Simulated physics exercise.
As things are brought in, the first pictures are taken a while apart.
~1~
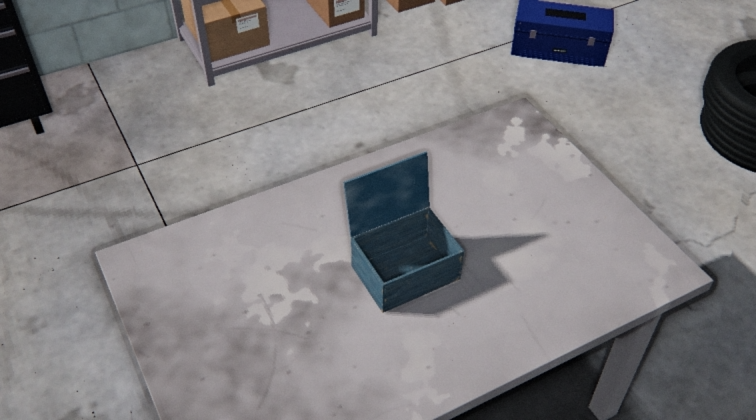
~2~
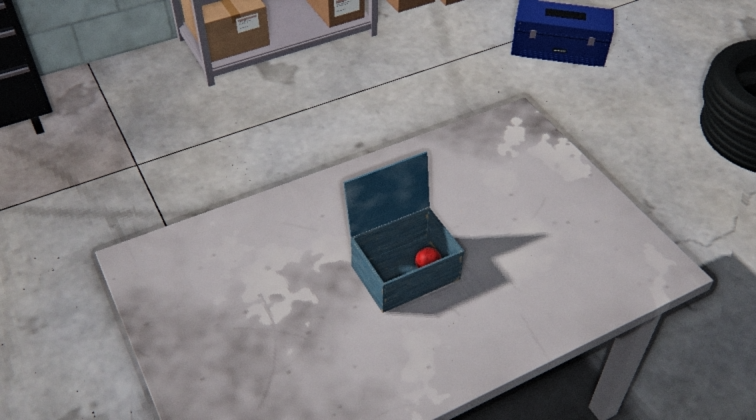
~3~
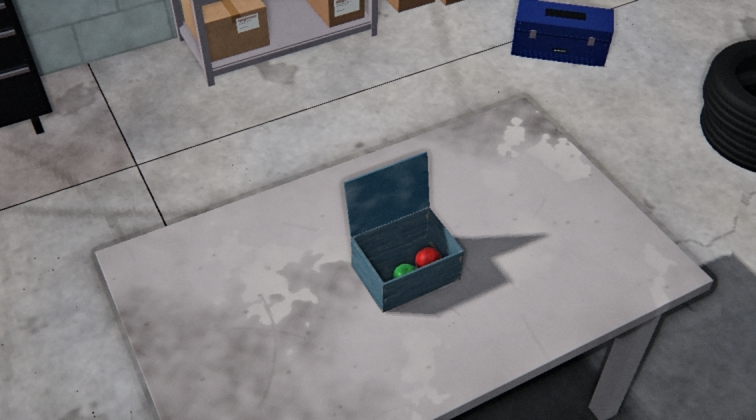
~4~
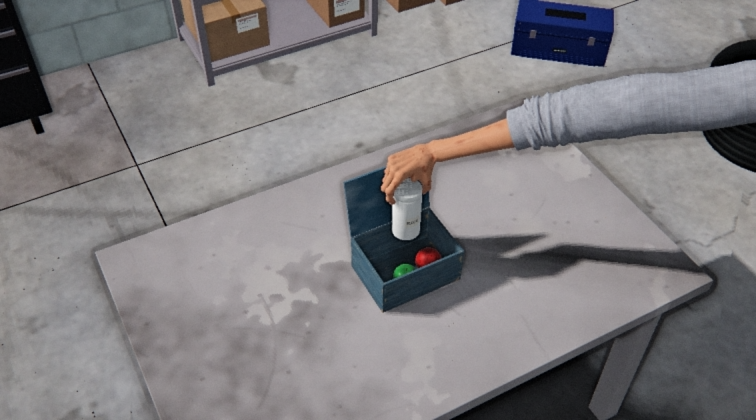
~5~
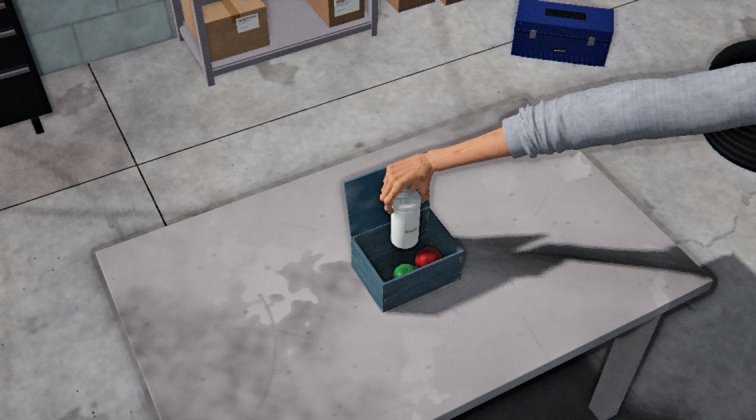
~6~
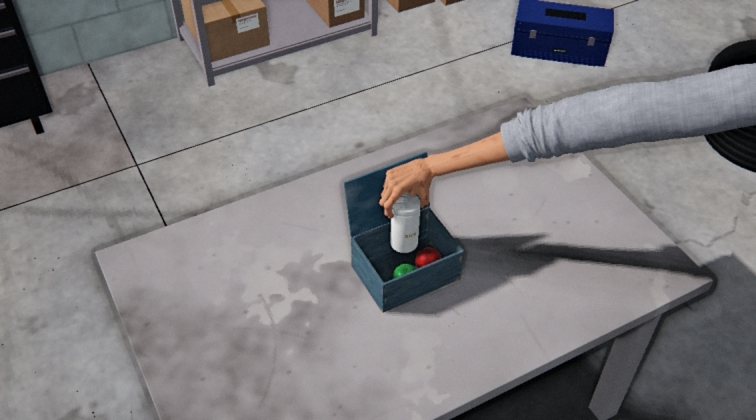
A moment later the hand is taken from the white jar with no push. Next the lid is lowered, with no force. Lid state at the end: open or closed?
The lid stays lifted.
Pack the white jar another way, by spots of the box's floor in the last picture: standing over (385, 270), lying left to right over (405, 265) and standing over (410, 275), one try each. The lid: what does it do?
First try leaves it partly open, second try leaves it shut, third try leaves it shut.
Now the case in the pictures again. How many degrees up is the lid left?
Some 70° above the rim.
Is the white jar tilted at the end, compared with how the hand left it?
Observation: The white jar keeps the set orientation.
Then, 0.20 s past the last view, white jar displaced about its own width near (405, 236).
Then, 1.00 s past the last view, lid starting down; white jar displaced about its own width near (404, 241).
Then, 1.30 s past the last view, lid 77° above the rim; white jar displaced about its own width near (404, 241).
Finally, lid 72° above the rim; moved from the start, white jar; the other 2 still in place. Final places as the last picture's camera would see them, white jar near (404, 241).
